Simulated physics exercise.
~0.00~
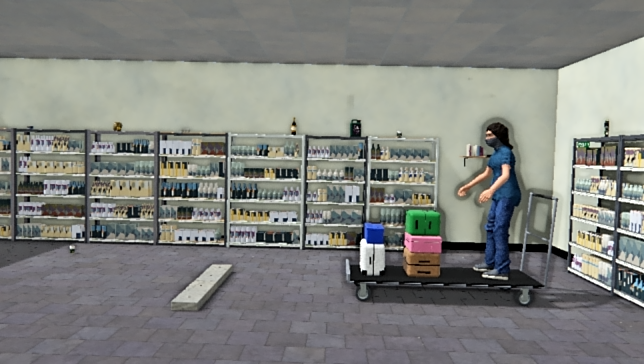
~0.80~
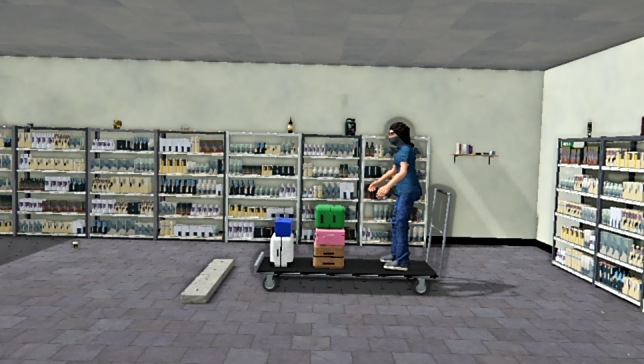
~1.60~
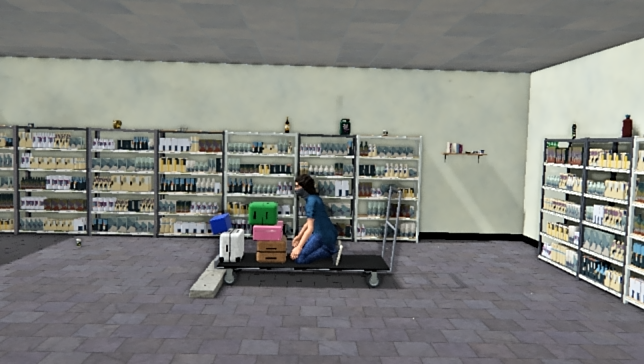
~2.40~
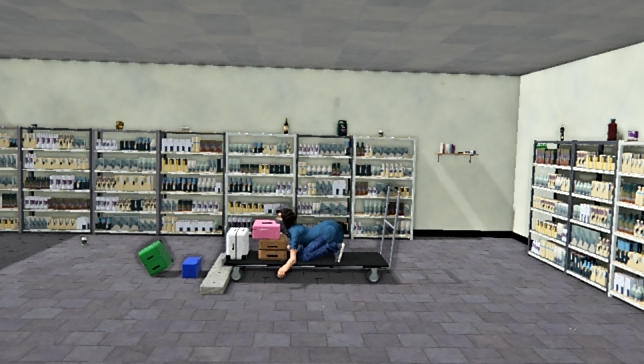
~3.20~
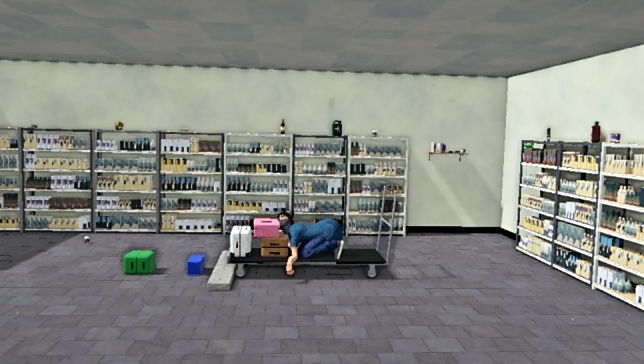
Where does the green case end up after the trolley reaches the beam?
It goes over the front edge of the trolley and comes to rest on the floor beyond the beam, to the left of the blue box.
